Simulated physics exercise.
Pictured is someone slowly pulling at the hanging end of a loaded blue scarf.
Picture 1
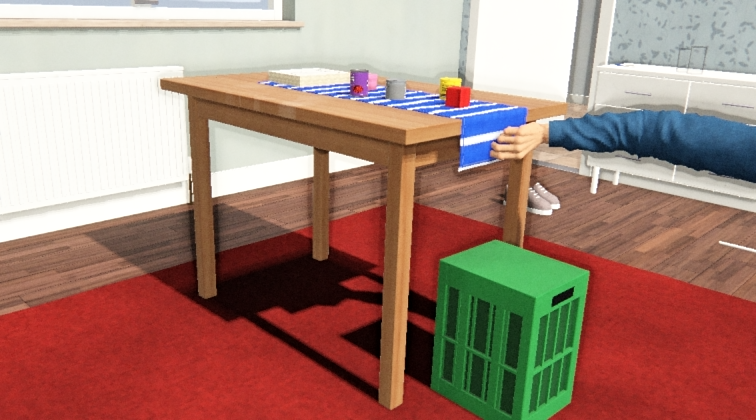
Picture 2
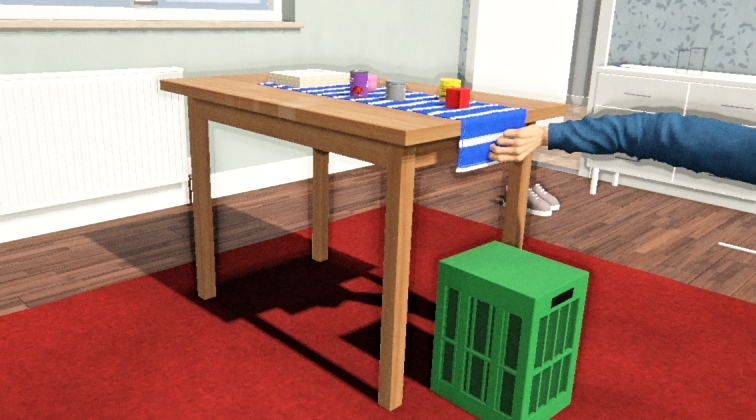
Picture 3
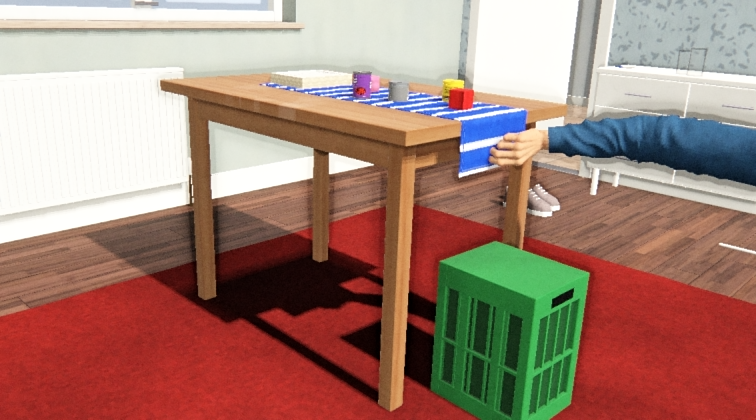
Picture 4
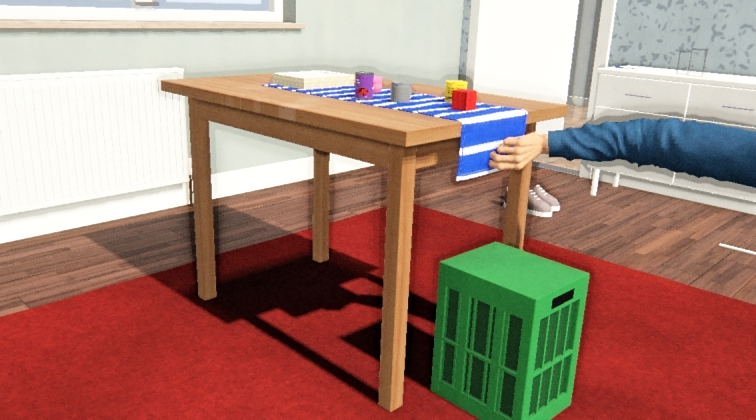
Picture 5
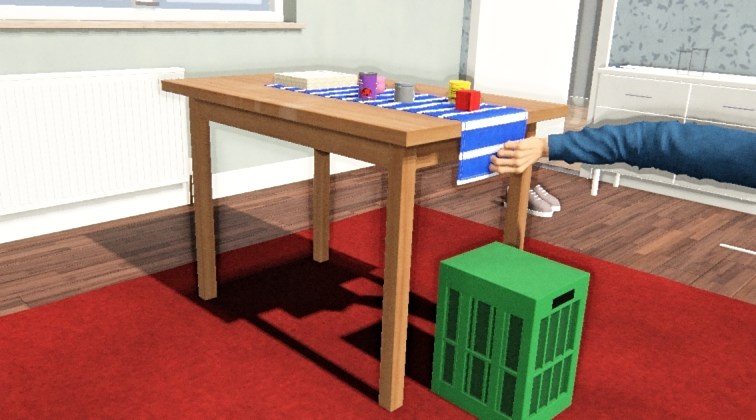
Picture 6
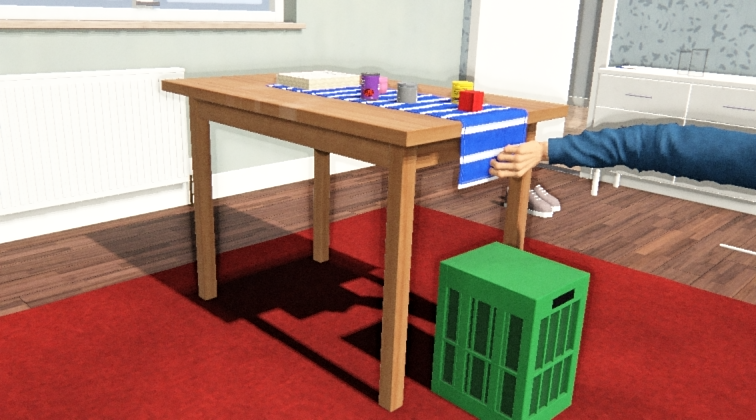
A hand in a blue sleeve, reaching in from the right, slowly draws down the hanging end of a blue-and-white striped cloth on a wooden table, seen from a fixed view across a room with a red rug. Red, yellow, grey, purple and pink objects sit on the cloth, with a green crate below at right. The cloth's end lowers slightly as the objects shift a little rightward with it.
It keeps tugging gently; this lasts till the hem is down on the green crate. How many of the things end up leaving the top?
Two.
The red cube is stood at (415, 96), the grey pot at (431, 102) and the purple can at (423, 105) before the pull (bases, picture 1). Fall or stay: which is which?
Red cube: Stays. Grey pot: Goes. Purple can: Goes.
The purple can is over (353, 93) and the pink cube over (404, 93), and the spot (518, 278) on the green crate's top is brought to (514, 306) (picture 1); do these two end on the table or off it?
As for the purple can, it holds its spot; as for the pink cube, it holds its spot.
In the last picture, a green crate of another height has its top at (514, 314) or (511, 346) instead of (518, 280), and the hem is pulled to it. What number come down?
Totals 3, 4.
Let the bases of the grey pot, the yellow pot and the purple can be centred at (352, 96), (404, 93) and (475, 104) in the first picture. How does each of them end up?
The grey pot stays put; the yellow pot stays put; and the purple can topples down.
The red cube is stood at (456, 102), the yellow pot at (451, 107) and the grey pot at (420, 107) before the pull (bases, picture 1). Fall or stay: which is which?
The red cube falls; the yellow pot tumbles off; the grey pot drops off.
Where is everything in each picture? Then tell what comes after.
Hem (459, 171); red cube (459, 87); yellow pot (451, 79); grey pot (396, 79); purple can (360, 70); pink cube (367, 74); top of the crate (518, 277), in the first frame.
Hem (456, 172); red cube (458, 88), in the second frame.
Hem (459, 177); yellow pot (453, 81), in the third frame.
Hem (457, 180); grey pot (402, 82); top of the crate (518, 280), in the fourth frame.
Hem (458, 185); purple can (368, 73), in the fifth frame.
Hem (459, 188); red cube (472, 91); yellow pot (463, 82); grey pot (408, 83); purple can (371, 73); pink cube (377, 77), in the sixth frame.
Soon after, hem near (489, 213); red cube gone.
After that, hem near (488, 239); red cube gone.
And then, hem on the crate; red cube and yellow pot gone.
In the end, hem on the crate; red cube and yellow pot gone. It carries off two.
